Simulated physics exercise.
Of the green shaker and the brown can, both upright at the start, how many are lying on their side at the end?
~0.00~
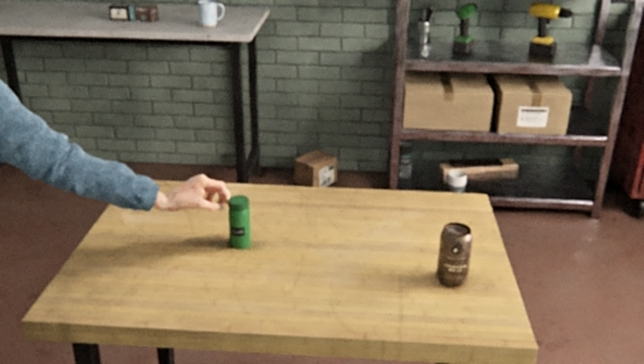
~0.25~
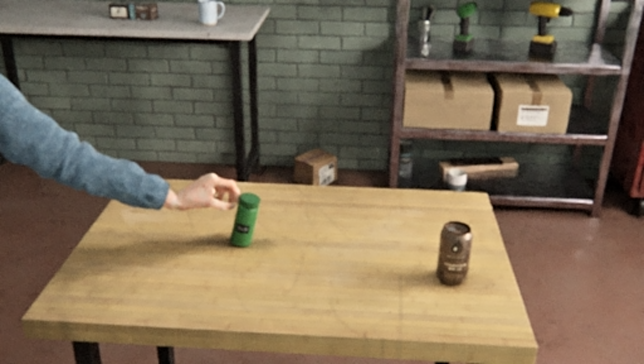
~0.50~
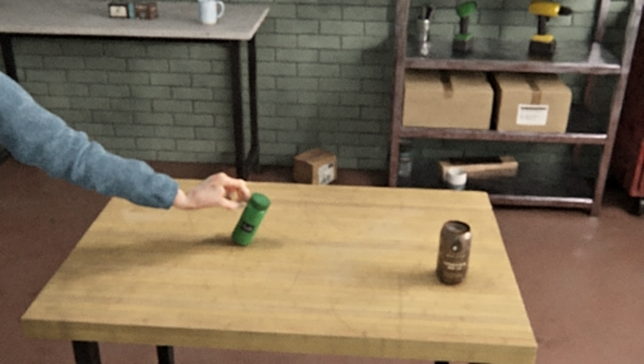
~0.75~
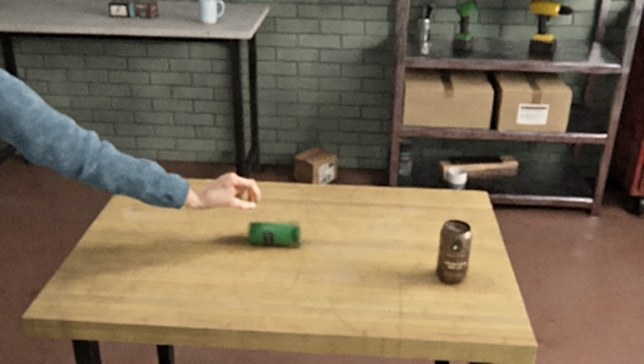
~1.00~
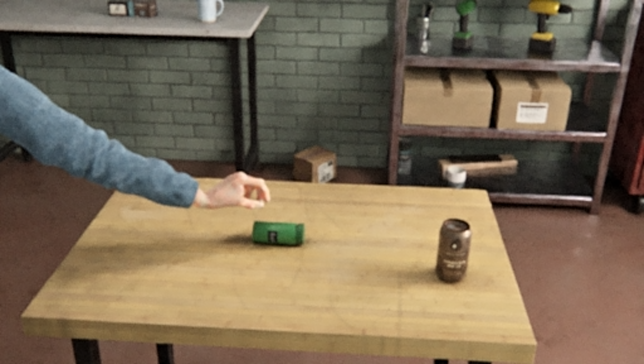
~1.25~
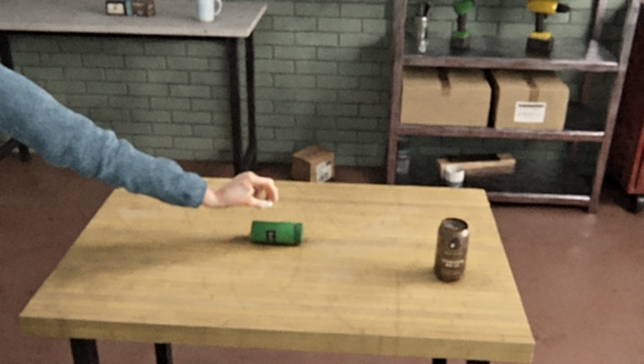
One of them is lying on its side at the end, the green shaker.
